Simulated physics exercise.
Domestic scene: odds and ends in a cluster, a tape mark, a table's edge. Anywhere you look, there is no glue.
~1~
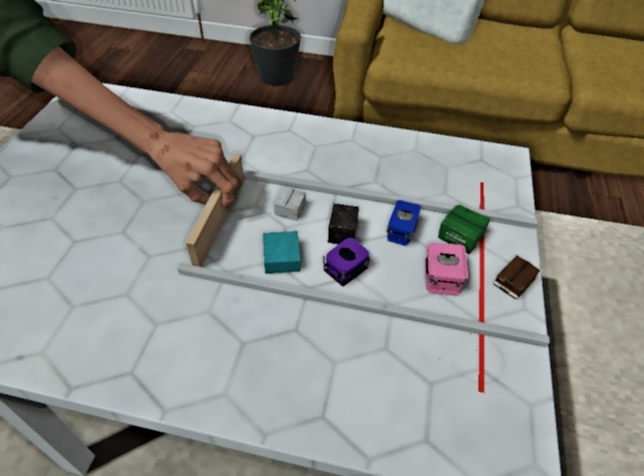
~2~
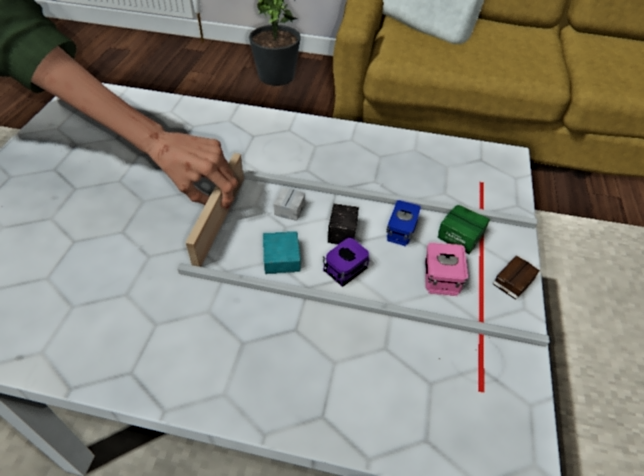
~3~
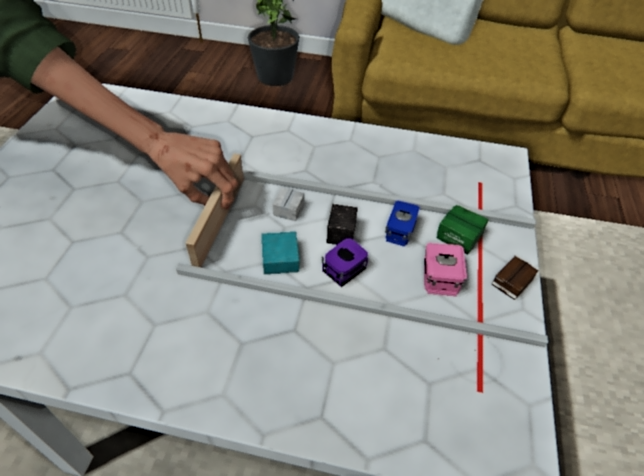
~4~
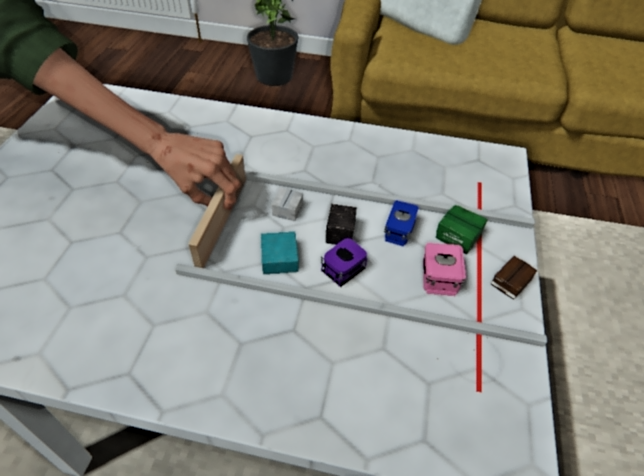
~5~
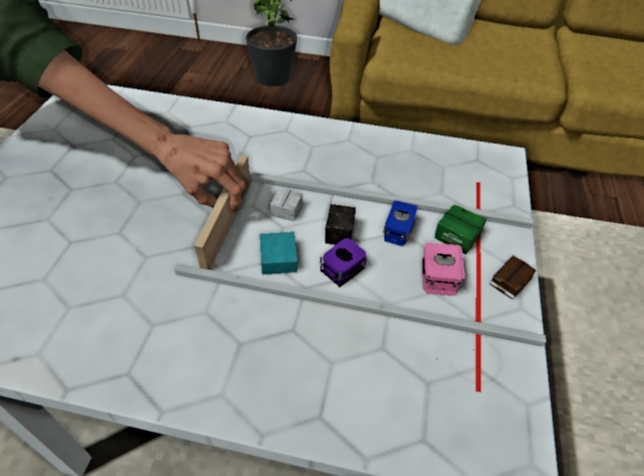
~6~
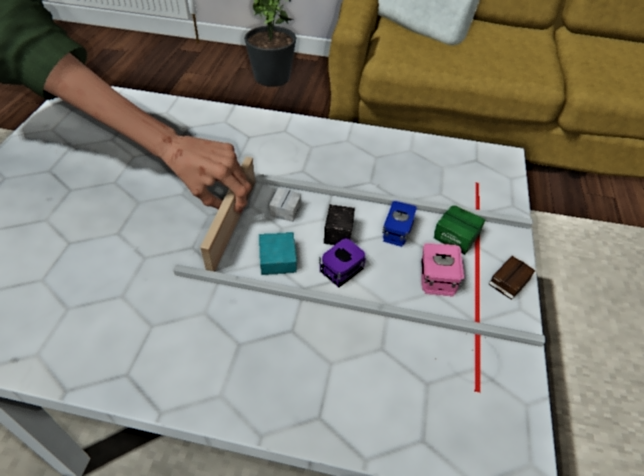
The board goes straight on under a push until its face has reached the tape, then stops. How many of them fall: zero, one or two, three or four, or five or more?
Three or four.
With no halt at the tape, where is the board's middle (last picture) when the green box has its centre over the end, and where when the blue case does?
The green box gives roughly (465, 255), the blue case roughly (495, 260).
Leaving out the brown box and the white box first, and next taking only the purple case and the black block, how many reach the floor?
Try 1: 2; try 2: 2.
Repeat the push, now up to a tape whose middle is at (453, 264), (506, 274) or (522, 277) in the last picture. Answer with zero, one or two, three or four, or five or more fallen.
Either one or two; five or over; five or over.
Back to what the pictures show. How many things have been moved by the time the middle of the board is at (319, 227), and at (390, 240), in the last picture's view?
4 by the first point, 7 by the second.
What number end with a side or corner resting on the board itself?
The answer is 3.
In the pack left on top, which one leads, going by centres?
It's the purple case that ends nearest.
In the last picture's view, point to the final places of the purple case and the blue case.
The purple case ends at (534, 293) and the blue case at (523, 242).
Soon after, none off yet; brown box at rest near (512, 277); green box at rest near (459, 229); pink case at rest near (441, 269).
After that, none off yet; brown box moving near (521, 277); green box displaced about its own width near (482, 229); pink case displaced about its own width near (484, 278).
In the end, the number that fall off is three or four; gone, pink case, green box and brown box.
